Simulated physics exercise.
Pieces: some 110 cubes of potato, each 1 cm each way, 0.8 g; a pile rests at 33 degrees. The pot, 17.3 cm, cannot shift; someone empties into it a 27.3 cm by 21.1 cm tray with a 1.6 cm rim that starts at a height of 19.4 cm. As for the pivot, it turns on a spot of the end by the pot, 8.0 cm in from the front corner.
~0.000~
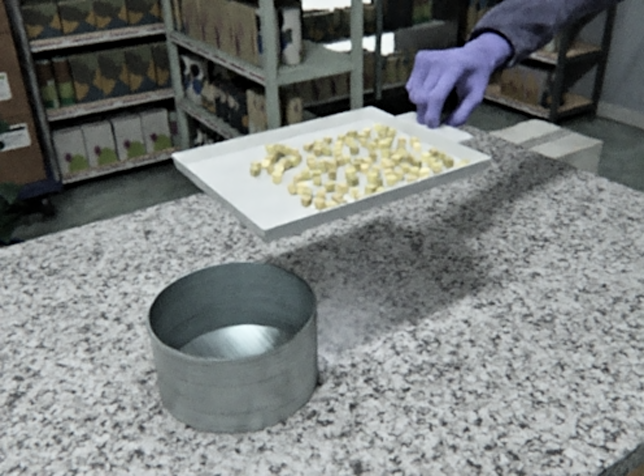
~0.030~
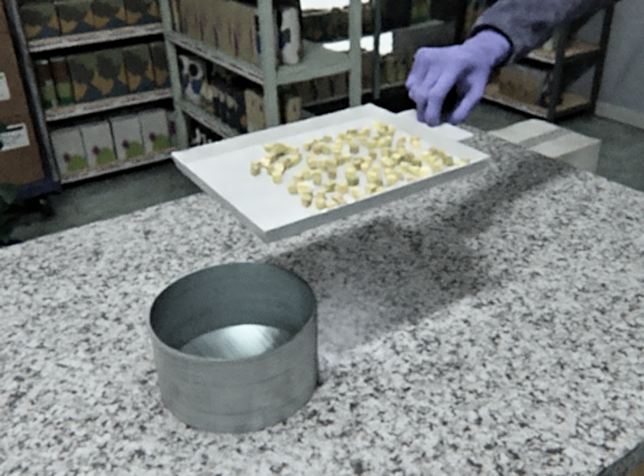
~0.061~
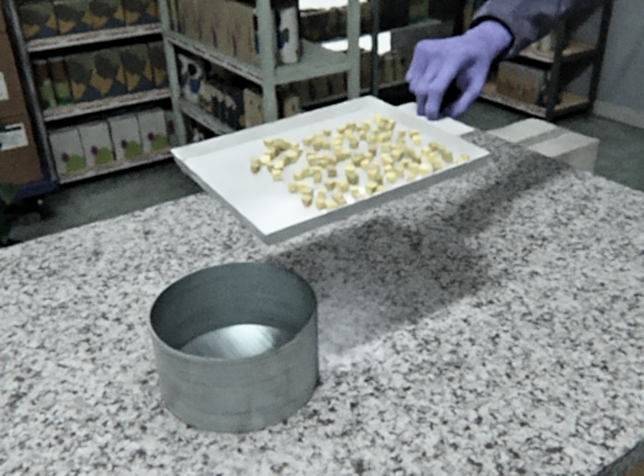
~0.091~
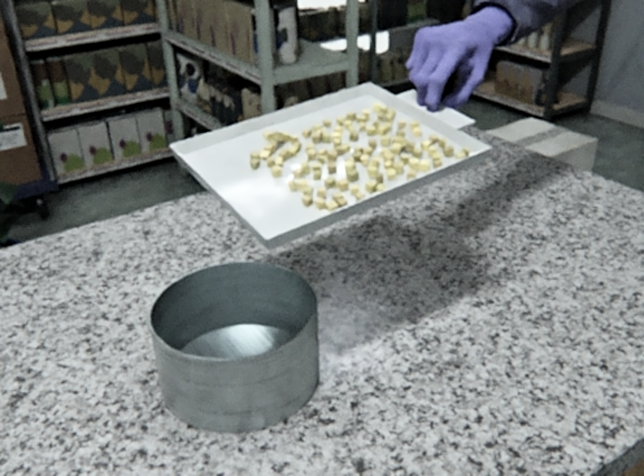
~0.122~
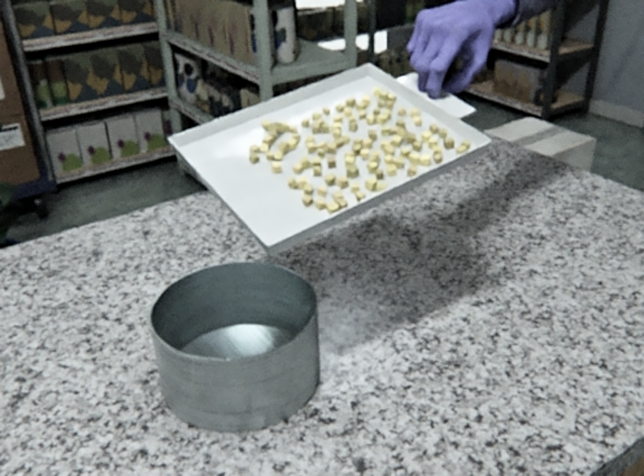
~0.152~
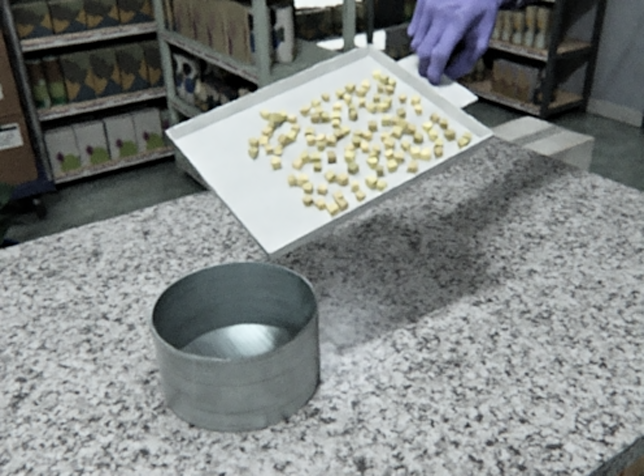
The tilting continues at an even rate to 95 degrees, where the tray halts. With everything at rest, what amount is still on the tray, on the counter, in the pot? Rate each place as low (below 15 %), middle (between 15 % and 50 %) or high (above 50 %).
Ratings: Tray low; counter high; pot middle.
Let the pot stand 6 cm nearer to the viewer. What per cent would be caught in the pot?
Then close to 70 per cent.
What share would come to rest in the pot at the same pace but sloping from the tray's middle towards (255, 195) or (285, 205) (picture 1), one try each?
First try: Around 45 percent; second try: Around 55 percent.
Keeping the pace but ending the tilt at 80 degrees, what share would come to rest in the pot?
That would give about 30 per cent.
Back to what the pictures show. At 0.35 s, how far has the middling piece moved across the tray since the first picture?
Displacement on the tray: About 1 cm.
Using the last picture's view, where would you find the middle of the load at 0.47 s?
Load centre, approx.: (344, 194) px.
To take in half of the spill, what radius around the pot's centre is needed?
That comes to near 22 cm.
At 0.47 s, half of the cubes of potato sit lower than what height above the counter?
The halfway mark is near 22 cm.
After 0.35 s, tilt 60 degrees; the tray holds 100 %, the pot 0 %.
Then, at 0.47 s, tilt 84 degrees; the tray holds 100 %, the pot 0 %.
After 0.73 s, tilt 95 degrees; the tray holds 0 %, the pot 35 %.
At rest (1.9 s), tray 0 %, counter 65 %, pot 35 %.
